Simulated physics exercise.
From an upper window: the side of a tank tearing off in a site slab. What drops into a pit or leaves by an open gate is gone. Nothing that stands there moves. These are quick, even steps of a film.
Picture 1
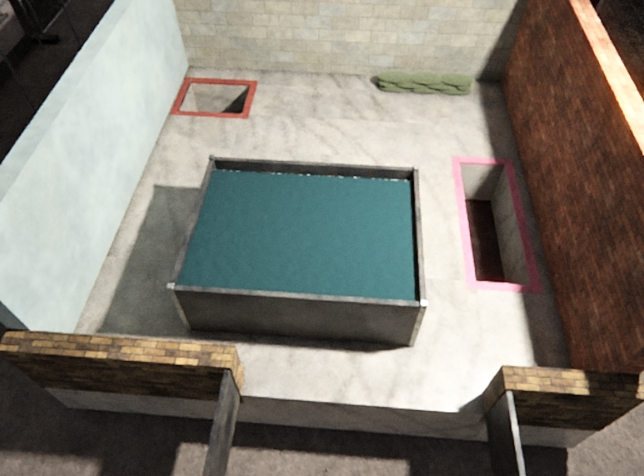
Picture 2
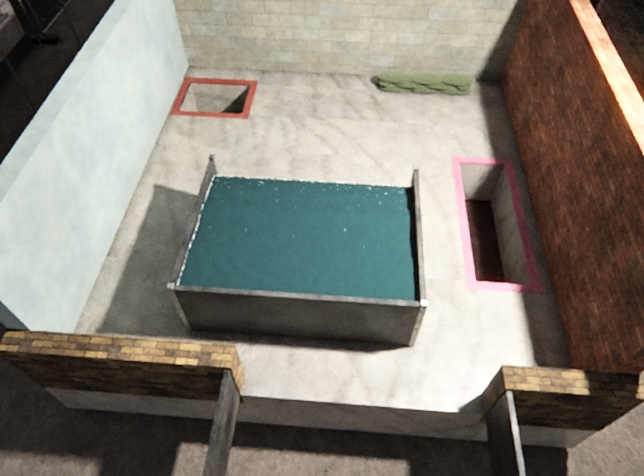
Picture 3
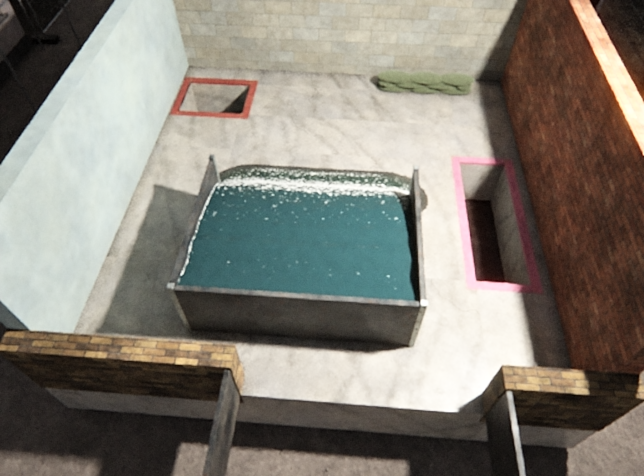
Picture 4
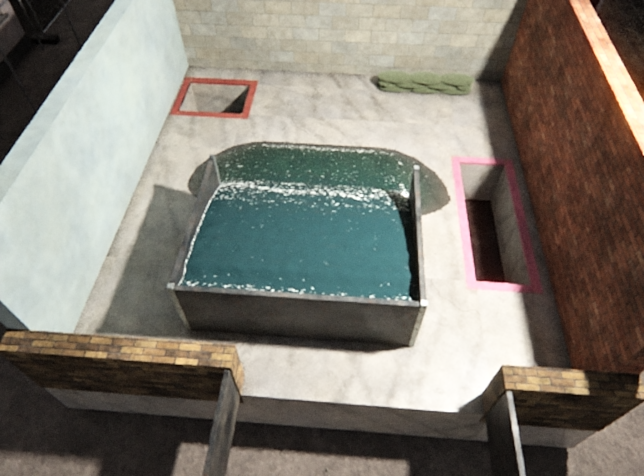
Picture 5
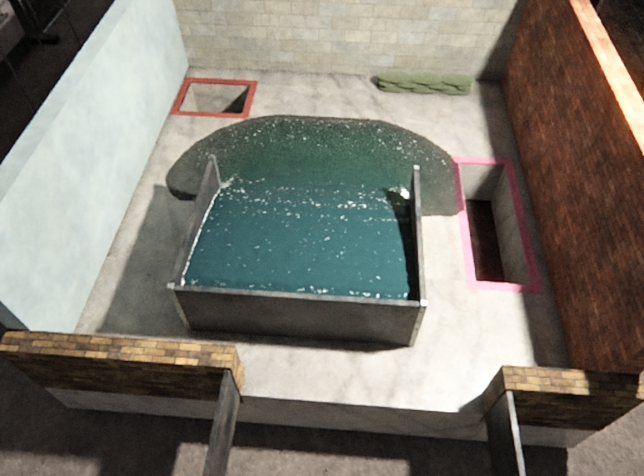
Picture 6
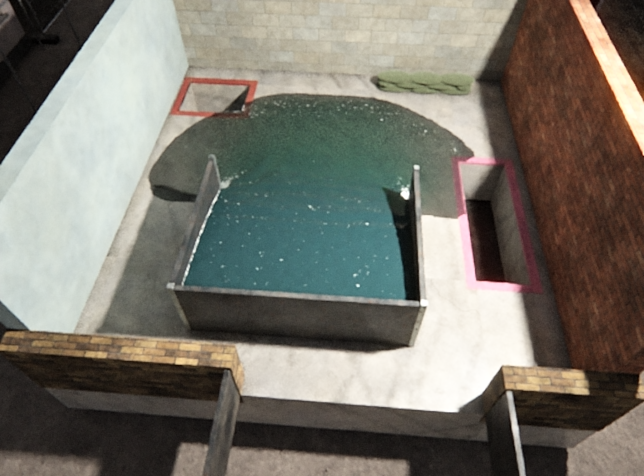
To begin with, dark teal water lies still in an open tank on a pale walled slab. The tank's far side gives way and water pours out behind it, flecked with white, then fans across the slab in a widening curve, reaching the edges of the red-rimmed and pink-rimmed pits.
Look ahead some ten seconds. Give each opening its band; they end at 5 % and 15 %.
One by one: The gate takes less than 5 %; the pink pit takes more than 15 %; the red pit takes more than 15 %.
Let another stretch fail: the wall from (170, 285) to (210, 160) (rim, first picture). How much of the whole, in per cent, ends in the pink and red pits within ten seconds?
In per cent: Pink 10, red 35.
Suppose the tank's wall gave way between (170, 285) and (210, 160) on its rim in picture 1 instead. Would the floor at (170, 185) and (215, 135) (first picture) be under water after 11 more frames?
One after the other: Wet, covered.
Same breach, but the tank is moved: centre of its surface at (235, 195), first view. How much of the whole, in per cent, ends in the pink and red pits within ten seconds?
Roughly, in per cent: Pink 25, red 55.
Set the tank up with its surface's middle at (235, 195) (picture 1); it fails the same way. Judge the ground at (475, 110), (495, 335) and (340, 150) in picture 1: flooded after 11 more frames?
As listed: Under water, no water, covered.
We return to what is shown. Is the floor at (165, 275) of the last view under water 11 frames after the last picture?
Verdict: No water.
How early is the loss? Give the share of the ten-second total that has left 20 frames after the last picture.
Near 40 in a hundred.
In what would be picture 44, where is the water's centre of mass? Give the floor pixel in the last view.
Near (344, 153).
A moment on, water covers 60 % of the floor; the gate 0 %, the pink pit 1 %, the red pit 2 %.
Next, water covers 60 % of the floor; the gate 0 %, the pink pit 1 %, the red pit 8 %.
Then, water covers 65 % of the floor; the gate 0 %, the pink pit 5 %, the red pit 23 %.
Later, water covers 75 % of the floor; the gate 0 %, the pink pit 19 %, the red pit 35 %.
In the end, water covers 85 % of the floor; the gate 0 %, the pink pit 28 %, the red pit 42 %.
